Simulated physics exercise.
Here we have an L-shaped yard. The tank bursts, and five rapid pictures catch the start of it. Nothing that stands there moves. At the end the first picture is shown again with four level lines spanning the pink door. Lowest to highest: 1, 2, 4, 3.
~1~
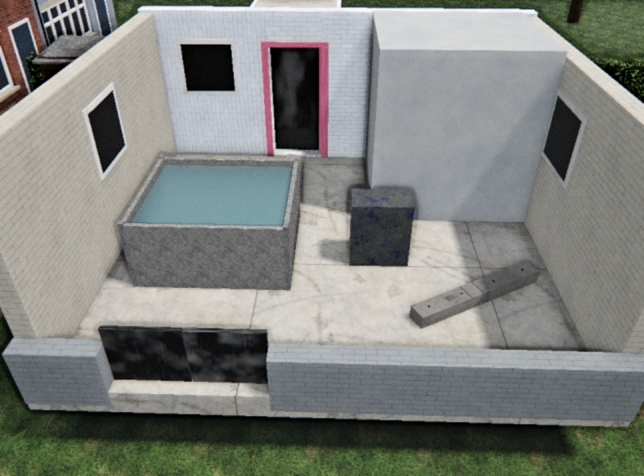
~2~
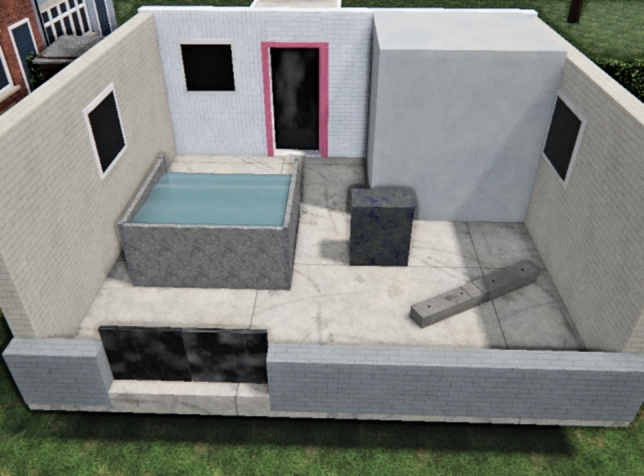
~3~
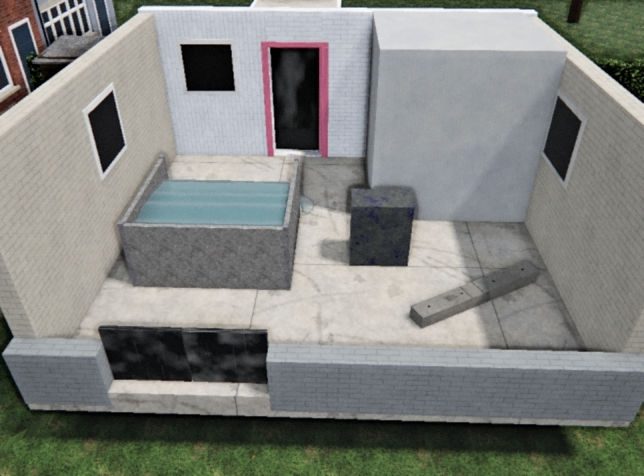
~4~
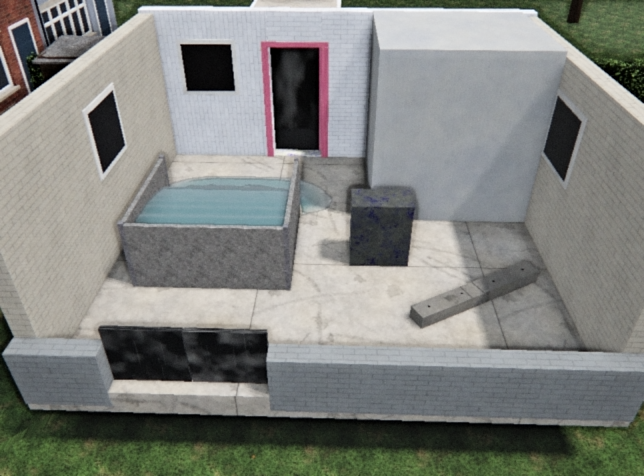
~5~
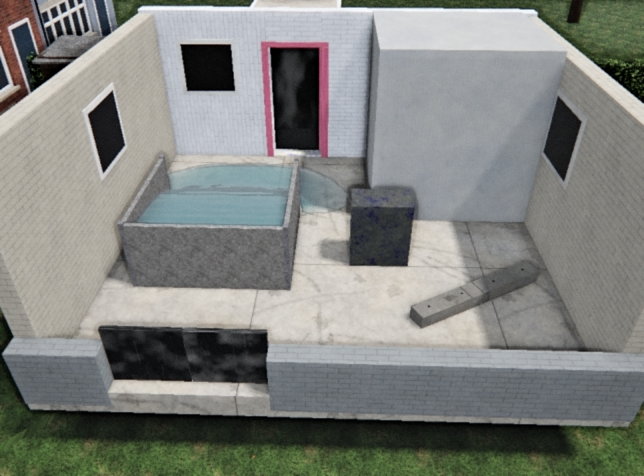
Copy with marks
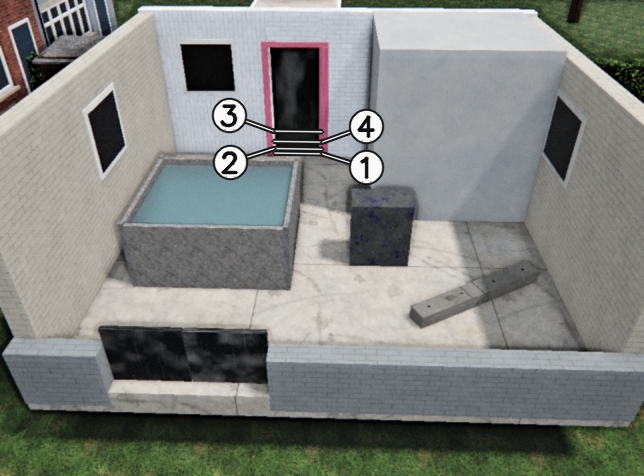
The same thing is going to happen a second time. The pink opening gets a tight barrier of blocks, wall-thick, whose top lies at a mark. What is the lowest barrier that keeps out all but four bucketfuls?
3.
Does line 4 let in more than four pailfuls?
Yes.
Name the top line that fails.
The answer is 4.
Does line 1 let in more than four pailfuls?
Yes, it does.
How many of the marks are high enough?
One of the four.
In white, 1 at (298, 153); 2 at (298, 148); 3 at (297, 131); 4 at (297, 141); from the bottom up 1, 2, 4, 3.
If 1 is chosen, dozens of bucketfuls pour in.
If 2 is chosen, dozens of bucketfuls pour in.
If 3 is chosen, a splash gets over, under a bucket.
If 4 is chosen, about 12 bucketfuls get in.
